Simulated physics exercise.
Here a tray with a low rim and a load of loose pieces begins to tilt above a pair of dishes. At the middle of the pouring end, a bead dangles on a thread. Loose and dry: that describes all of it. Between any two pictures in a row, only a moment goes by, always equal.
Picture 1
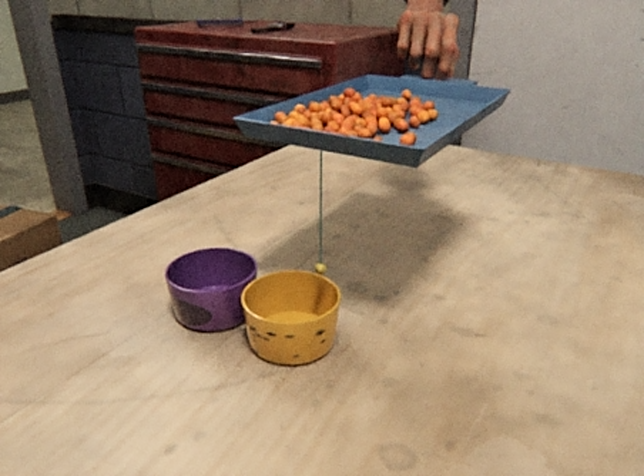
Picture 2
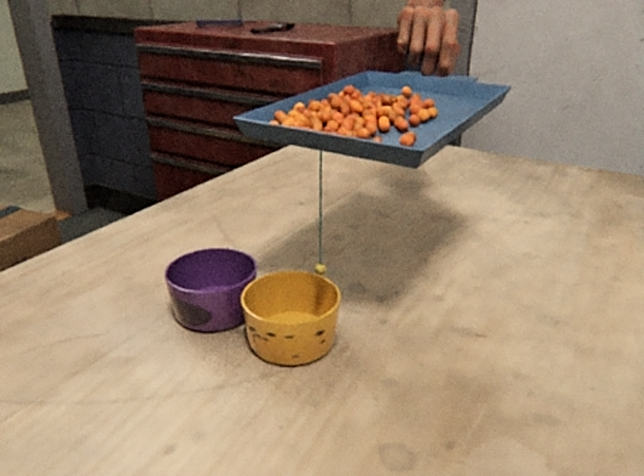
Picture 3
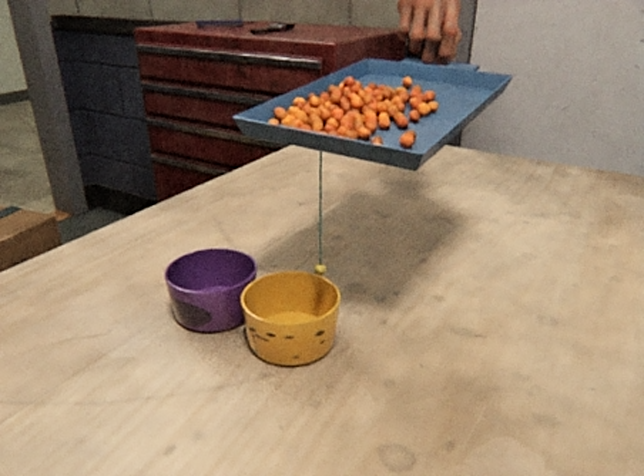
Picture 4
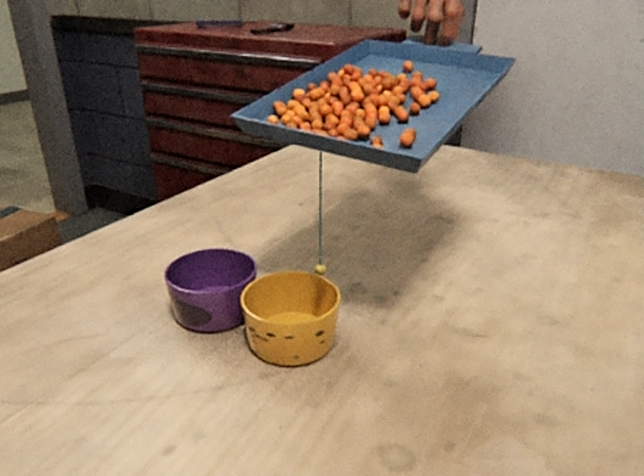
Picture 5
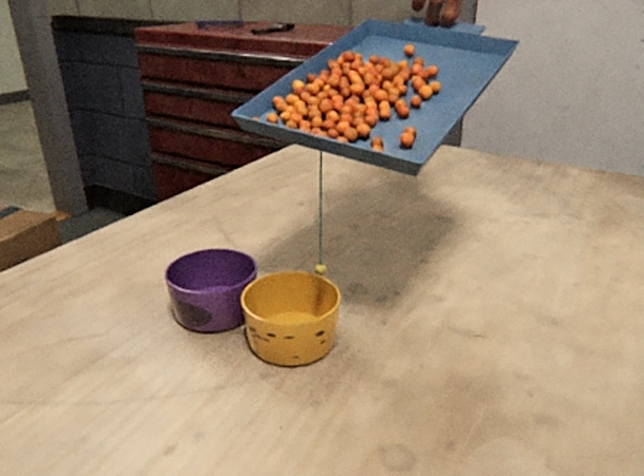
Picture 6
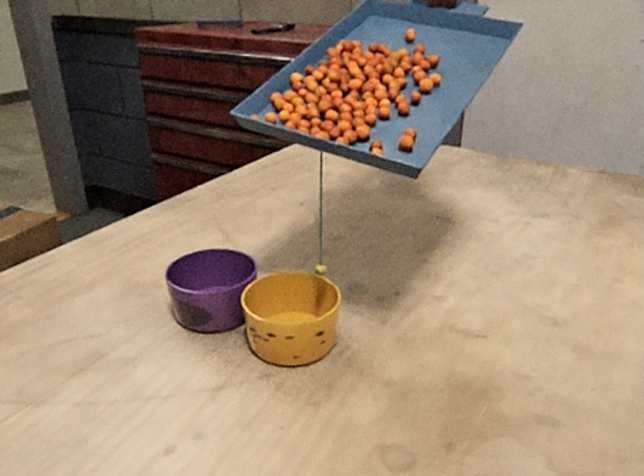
The clip shows a hand holding a blue tray of small orange-brown pieces above a purple dish and a yellow dish, a bead hanging on a thread; the tray gradually tilts, its right front corner lowest, and a few pieces shift.
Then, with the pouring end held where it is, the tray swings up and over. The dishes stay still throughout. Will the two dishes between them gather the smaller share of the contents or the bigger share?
The catch is worse than half, if you ask me.
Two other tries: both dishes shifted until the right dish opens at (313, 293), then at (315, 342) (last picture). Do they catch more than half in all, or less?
At place one not up to half; at place two not up to half.
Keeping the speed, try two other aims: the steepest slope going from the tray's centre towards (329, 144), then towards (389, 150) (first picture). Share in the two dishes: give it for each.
For the first it's near 40 %, for the second near 10 %.
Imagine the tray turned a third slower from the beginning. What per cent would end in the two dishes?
It would be close to 20 per cent.
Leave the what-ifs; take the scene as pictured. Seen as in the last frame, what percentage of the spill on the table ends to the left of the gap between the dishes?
It comes to near 10 percent of the spill.
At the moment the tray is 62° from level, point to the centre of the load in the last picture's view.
Centre estimate: (352, 121).
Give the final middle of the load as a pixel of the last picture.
(361, 376).
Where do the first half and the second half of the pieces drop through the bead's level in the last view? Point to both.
Early-half point (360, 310); late-half point (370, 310).
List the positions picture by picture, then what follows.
The first picture shows corners of the pouring end at (244, 117) and (418, 145), level; middle of the load at (346, 116), coated peanuts; left dish at (182, 306); right dish at (263, 338); bead on its thread at (321, 269).
The second picture shows corners of the pouring end at (243, 117) and (418, 146), level; middle of the load at (346, 115).
The third picture shows corners of the pouring end at (243, 116) and (418, 149), tipped barely, lowest at the right corner; middle of the load at (346, 110).
The fourth picture shows corners of the pouring end at (242, 114) and (417, 153), tipped a little, lowest at the right corner; middle of the load at (346, 102).
The fifth picture shows corners of the pouring end at (241, 112) and (417, 157), tipped a little, lowest at the right corner; middle of the load at (346, 95).
The sixth picture shows corners of the pouring end at (240, 111) and (417, 161), tipped clearly, lowest at the right corner; middle of the load at (355, 86), a small part on the move; left dish at (182, 307); right dish at (263, 339).
Soon after the last picture, tray tipped steeply; nearly all on the tray; a small part in the air.
A little later, tray tipped past a quarter turn; a small part on the tray; a small part in the right dish; a stray few in the left dish; about half outside both; about a quarter in the air.
Later still, tray tipped past a quarter turn; about a quarter in the right dish; a stray few in the left dish; most outside both.
At rest, tray tipped past a quarter turn; about a quarter in the right dish; a stray few in the left dish; most outside both.
